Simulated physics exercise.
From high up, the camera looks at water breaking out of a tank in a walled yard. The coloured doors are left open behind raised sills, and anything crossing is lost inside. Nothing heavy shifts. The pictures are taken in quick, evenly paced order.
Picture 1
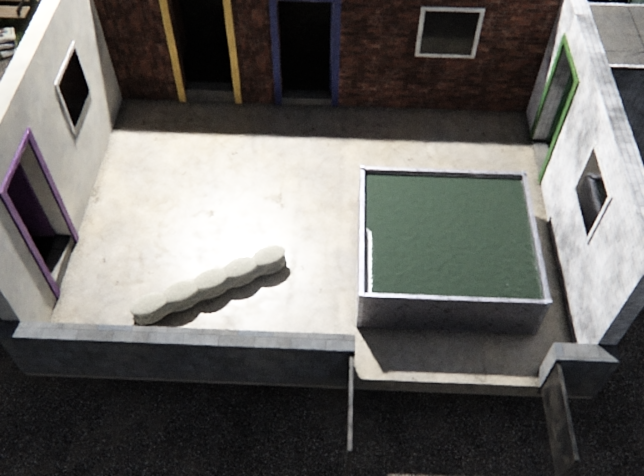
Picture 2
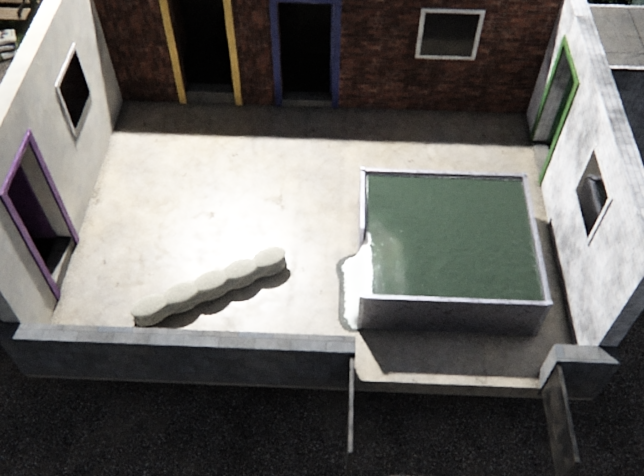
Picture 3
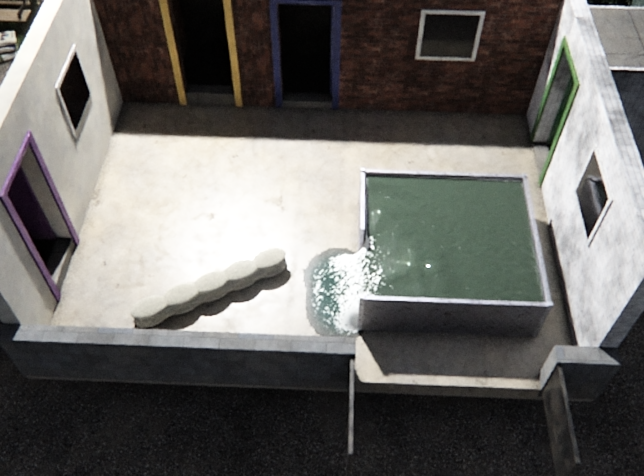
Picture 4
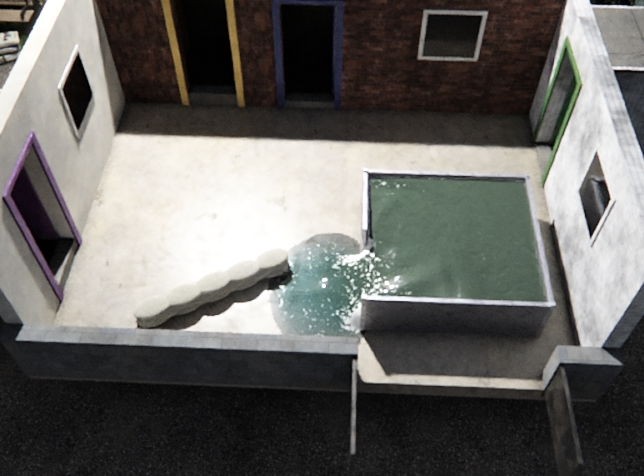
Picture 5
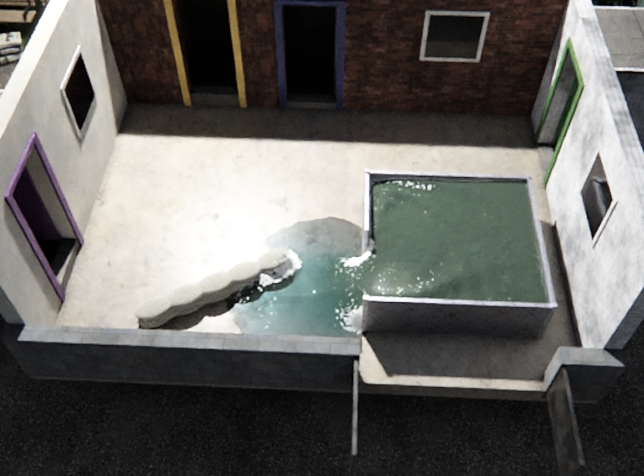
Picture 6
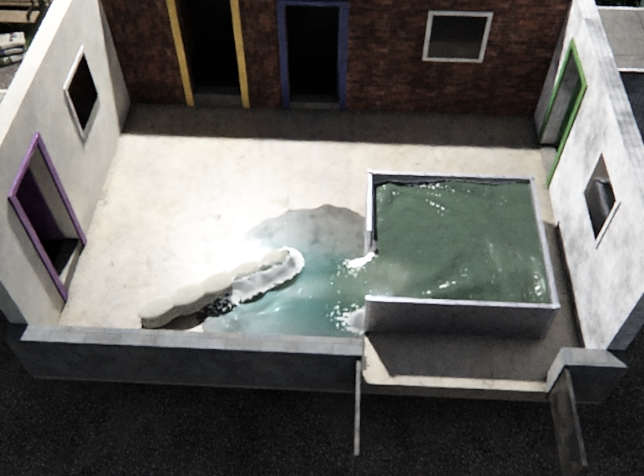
A walled yard with a pale floor and a dark brick back wall is seen from high up. A square tank of green water stands on the right, a low, scalloped pale barrier lies left of centre, and open doorways trimmed in purple, yellow, blue and green line the walls. Water bursts from the tank's left side, spreads leftward across the floor and foams along the barrier, while the view shifts very slightly.
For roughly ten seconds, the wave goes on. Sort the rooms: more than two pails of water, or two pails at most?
Green door - more than two pails; yellow door - two pails at most; blue door - two pails at most; purple door - two pails at most.
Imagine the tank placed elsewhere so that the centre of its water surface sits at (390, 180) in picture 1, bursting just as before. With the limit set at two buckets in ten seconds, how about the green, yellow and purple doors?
Lab note - green breaks the limit; yellow remains within bounds; purple breaks the limit.
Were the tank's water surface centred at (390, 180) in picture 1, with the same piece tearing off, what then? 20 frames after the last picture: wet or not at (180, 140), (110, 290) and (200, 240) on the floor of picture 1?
In order: Submerged, submerged, submerged.
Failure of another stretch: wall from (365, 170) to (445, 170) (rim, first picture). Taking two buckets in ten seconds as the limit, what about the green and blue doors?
The green door exceeds the limit and the blue door exceeds the limit.
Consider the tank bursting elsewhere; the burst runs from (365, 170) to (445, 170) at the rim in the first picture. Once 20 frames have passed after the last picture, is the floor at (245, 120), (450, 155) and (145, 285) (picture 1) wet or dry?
Spot one ends up deluged, spot two deluged, spot three untouched by the spill.
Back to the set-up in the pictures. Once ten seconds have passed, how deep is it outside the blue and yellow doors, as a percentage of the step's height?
Near 70 per cent and 30 per cent, respectively.
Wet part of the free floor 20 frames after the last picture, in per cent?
Share estimate: About 60 per cent.
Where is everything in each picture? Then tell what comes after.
In the first frame, the open tank at (448, 233) is whole and still.
In the second frame, the front is at (348, 325), out from the gap at (362, 283).
In the third frame, water pours out at (362, 285) and has run to (314, 266).
In the fourth frame, the front is at (275, 278), out from the gap at (365, 286).
In the fifth frame, water pours out at (366, 286) and has run to (233, 301).
In the sixth frame, water pours out at (369, 286) and has run to (204, 317).
A moment on, water covers 20 % of the floor; the green door not reached, the yellow door not reached, the blue door not reached, the purple door not reached.
Next, water covers 40 % of the floor; the green door not reached, the yellow door not reached, the blue door not reached, the purple door wet at the sill, nothing in.
Then, water covers 60 % of the floor; the green door not reached, the yellow door wet at the sill, nothing in, the blue door wet at the sill, nothing in, the purple door under two buckets in.
Later, water covers 80 % of the floor; the green door not reached, the yellow door wet at the sill, nothing in, the blue door wet at the sill, nothing in, the purple door under two buckets in.
In the end, water covers 95 % of the floor; the green door far over two buckets in, the yellow door wet at the sill, nothing in, the blue door wet at the sill, nothing in, the purple door under two buckets in.
